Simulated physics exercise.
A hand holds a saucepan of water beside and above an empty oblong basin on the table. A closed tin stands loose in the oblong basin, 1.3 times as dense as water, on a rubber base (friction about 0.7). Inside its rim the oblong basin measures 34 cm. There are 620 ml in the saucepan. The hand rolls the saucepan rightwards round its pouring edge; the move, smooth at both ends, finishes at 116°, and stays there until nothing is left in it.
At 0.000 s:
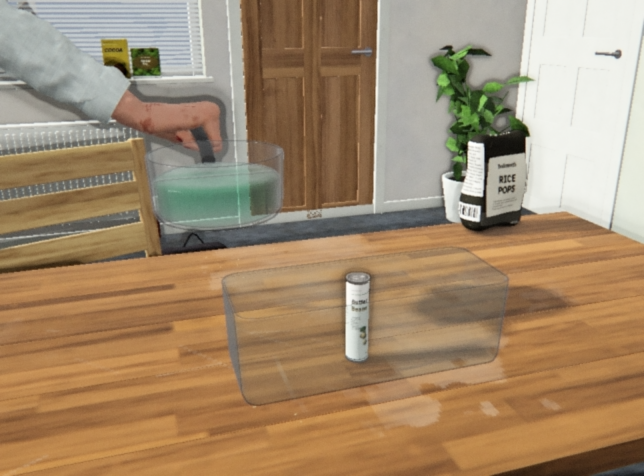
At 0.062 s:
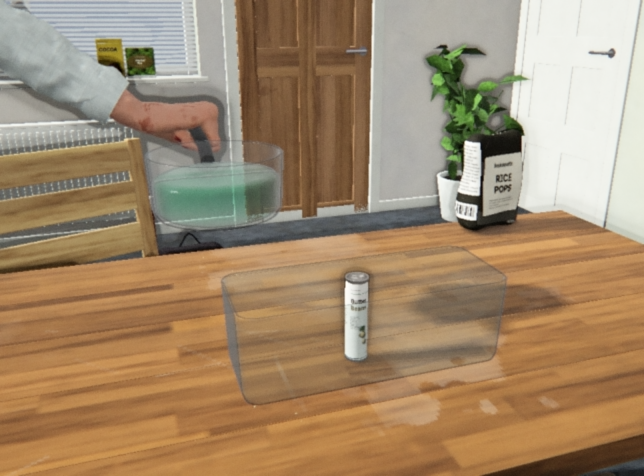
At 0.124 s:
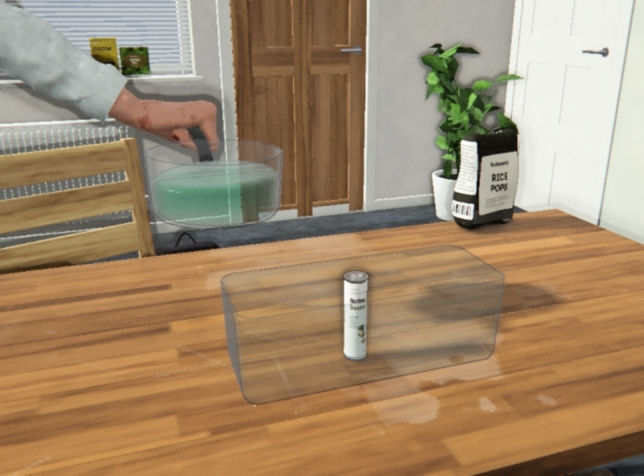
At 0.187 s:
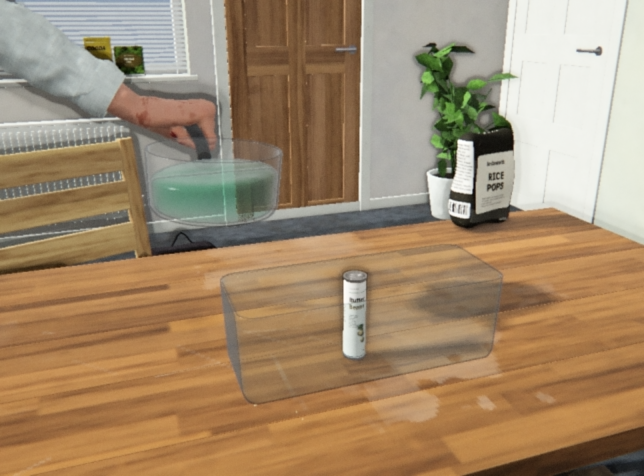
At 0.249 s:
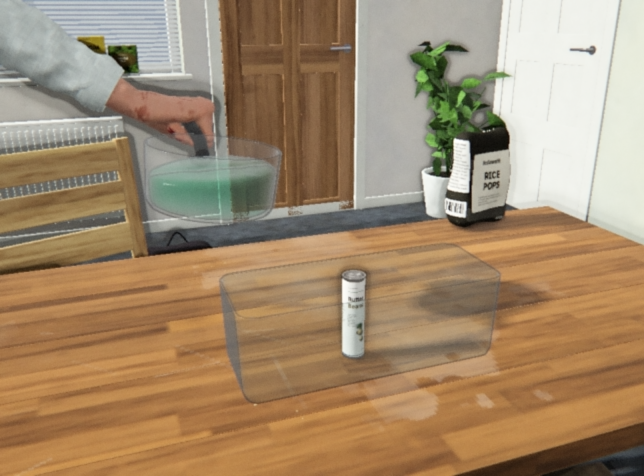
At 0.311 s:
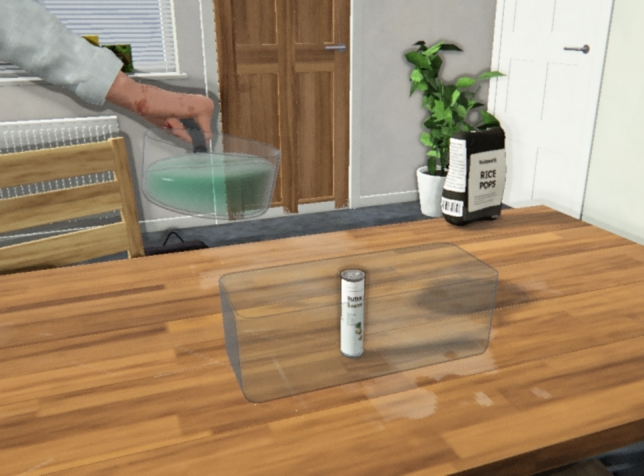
Above a wooden table, a hand slowly tilts a clear pan of green liquid rightwards.
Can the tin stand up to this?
The tin keeps standing.
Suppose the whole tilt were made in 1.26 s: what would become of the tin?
Then it remains upright.
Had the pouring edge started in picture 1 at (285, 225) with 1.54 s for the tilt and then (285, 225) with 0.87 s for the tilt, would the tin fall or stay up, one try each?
First it goes over; then it falls.
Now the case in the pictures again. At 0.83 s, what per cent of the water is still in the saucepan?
Near 60 in a hundred.
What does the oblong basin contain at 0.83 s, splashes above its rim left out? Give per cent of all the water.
Some 6 per cent.
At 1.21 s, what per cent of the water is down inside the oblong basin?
About 74 per cent.
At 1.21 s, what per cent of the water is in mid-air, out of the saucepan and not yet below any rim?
Some 18 per cent.
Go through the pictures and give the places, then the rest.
The first frame shows tilt 0°; pouring edge (280, 150); surface from (152, 180) to (277, 170); the oblong basin's rim runs from (229, 298) to (485, 264); the tin's top is at (358, 281).
The second frame shows tilt 0°; pouring edge (280, 151); surface from (151, 180) to (276, 170).
The third frame shows tilt 2°; pouring edge (279, 151); surface from (150, 180) to (275, 169).
The fourth frame shows tilt 4°; pouring edge (279, 151); surface from (149, 177) to (274, 167).
The fifth frame shows tilt 7°; pouring edge (278, 151); surface from (147, 174) to (272, 164).
The sixth frame shows tilt 11°; pouring edge (277, 152); surface from (145, 169) to (271, 161).
Then, 0.83 s in, the tilt is 65° and 59 per cent is still to pour; the tin stands where it began.
Then, 1.21 s in, the tilt is 103° and 7 per cent is still to pour; the tin stands where it began.
Then, 1.61 s in, the tilt is 116° and 0 per cent is still to pour; the tin stands where it began.
Then, 2.04 s in, the tilt is 116° and 0 per cent is still to pour; the tin stands where it began.
Finally, the tin stands where it began.
